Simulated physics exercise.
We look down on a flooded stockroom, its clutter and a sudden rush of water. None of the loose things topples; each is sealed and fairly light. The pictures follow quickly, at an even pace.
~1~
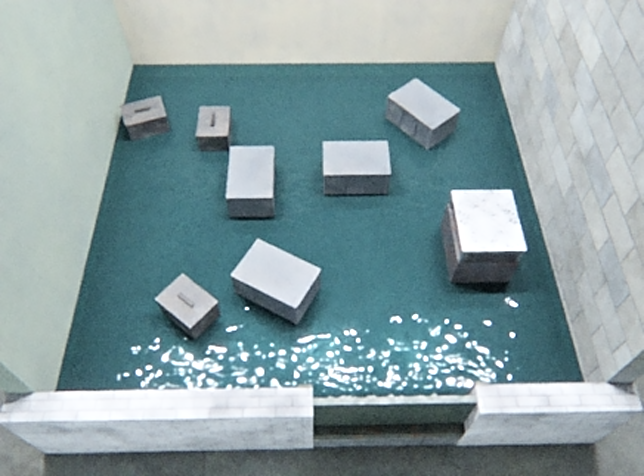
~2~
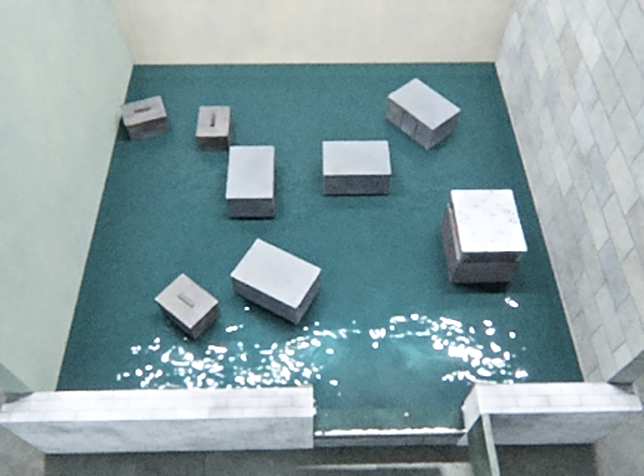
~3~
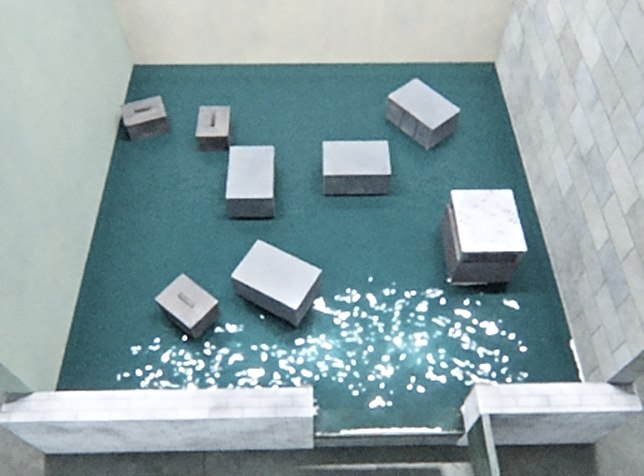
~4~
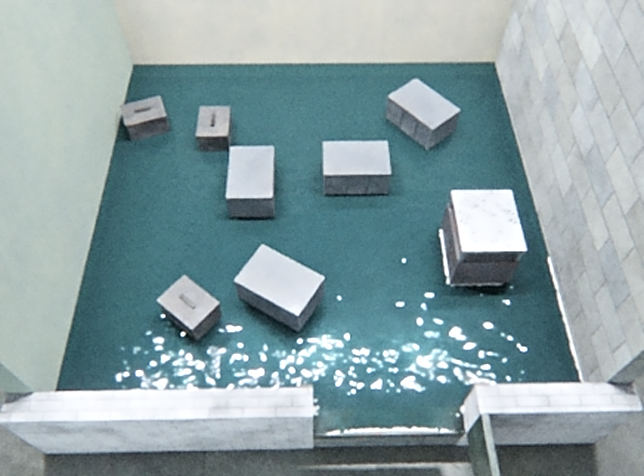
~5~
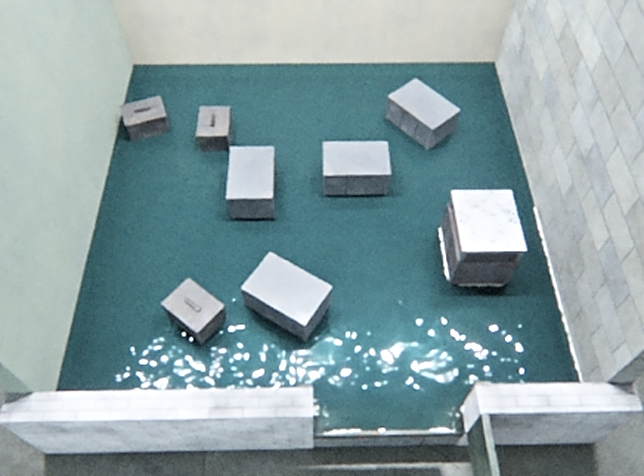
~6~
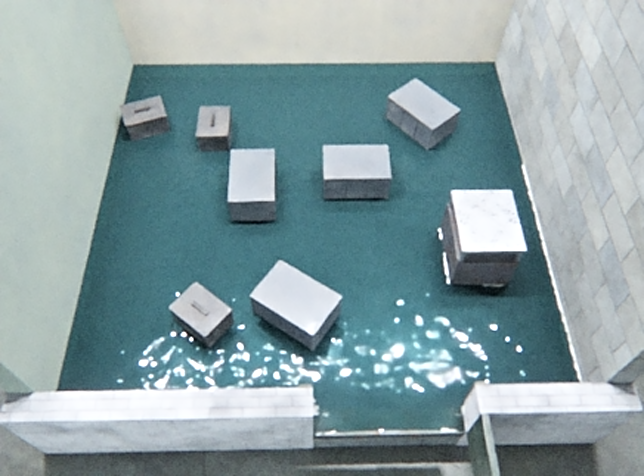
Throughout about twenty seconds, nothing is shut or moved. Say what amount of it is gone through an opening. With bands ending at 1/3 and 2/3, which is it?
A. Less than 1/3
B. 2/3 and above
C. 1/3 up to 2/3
C.
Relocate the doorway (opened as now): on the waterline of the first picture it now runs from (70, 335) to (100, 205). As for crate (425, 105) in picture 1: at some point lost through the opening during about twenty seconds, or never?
Remains.
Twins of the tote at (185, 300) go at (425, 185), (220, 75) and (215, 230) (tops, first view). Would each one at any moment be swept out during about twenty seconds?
The first departs, the second remains behind, the third departs.
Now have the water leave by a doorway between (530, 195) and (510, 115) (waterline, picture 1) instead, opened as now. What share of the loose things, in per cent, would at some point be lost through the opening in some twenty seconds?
About 40 per cent.
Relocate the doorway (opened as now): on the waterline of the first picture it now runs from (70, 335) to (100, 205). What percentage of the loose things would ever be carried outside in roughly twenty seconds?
Around 90 in a hundred.
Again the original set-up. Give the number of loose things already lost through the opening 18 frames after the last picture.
That makes 2.
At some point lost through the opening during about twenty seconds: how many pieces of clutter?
That gives 4.
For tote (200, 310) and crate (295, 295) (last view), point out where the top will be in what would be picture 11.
Near (240, 335) and (368, 385).
A moment on, 0 of 7 are out; 7 afloat.
Next, 2 of 7 are out; 5 afloat.
Later, 4 of 7 are out; 3 afloat.
In the end, 4 of 7 are out; 3 afloat.
